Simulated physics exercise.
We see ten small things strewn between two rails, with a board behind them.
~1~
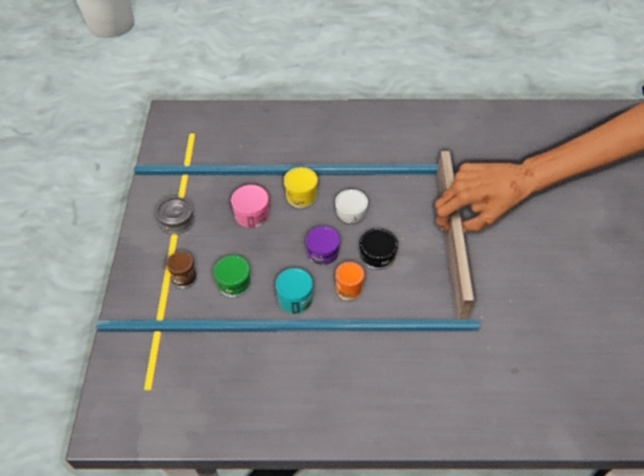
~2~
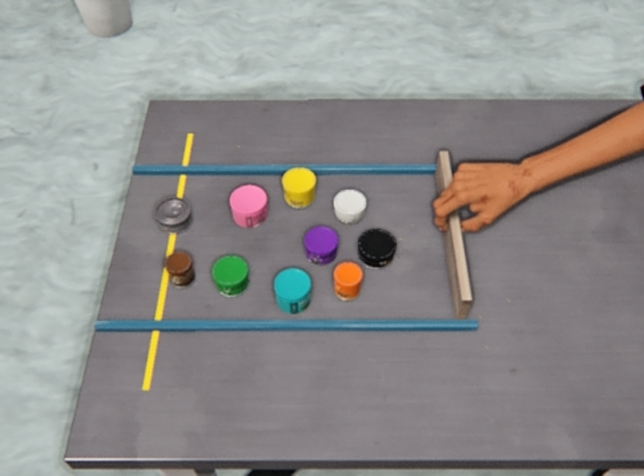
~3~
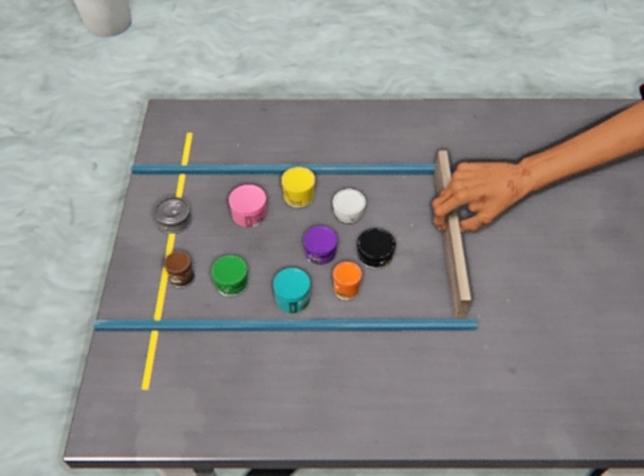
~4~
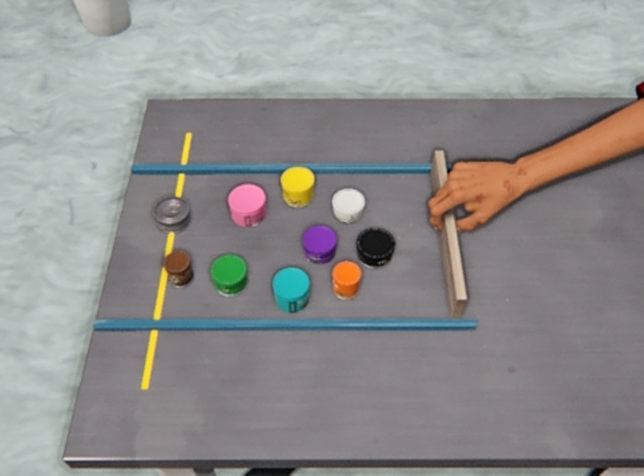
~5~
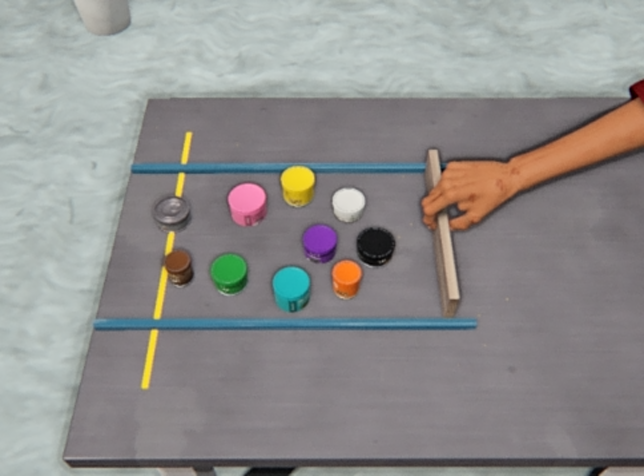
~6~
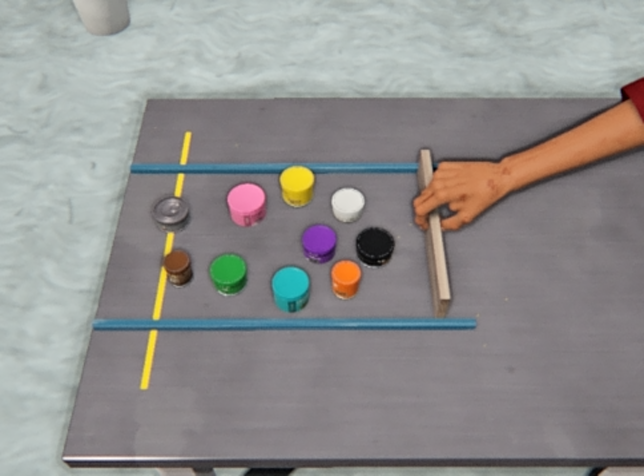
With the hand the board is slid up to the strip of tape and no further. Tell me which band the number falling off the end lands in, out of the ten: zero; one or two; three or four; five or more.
The number of pieces cleared off the edge is going to be one or two exactly.
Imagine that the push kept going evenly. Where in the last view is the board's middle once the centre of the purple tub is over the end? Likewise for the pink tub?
Purple tub over the end: About (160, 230). Pink tub over the end: About (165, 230).
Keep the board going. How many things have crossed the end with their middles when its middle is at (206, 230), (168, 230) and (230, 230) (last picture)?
Per position: 0 / 2 / 0.
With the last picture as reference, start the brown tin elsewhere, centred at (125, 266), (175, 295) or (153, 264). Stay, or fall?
One after another, it fails to stay; keeps its place; fails to stay.
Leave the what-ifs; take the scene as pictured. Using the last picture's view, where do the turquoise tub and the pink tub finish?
One ends up near (138, 300) and the other near (125, 201).
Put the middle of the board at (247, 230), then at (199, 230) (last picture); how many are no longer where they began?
One spot: 10. Other spot: 10.
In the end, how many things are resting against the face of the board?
It ends up touching 5.
Soon after, none off yet; grey tin at rest near (172, 215); brown tin at rest near (179, 269); green tin at rest near (229, 275).
Then, none off yet; grey tin at rest near (172, 215); brown tin at rest near (179, 269); green tin moved about its own width near (210, 269).
By the end, the number that fall off is one or two; fallen, brown tin and grey tin.
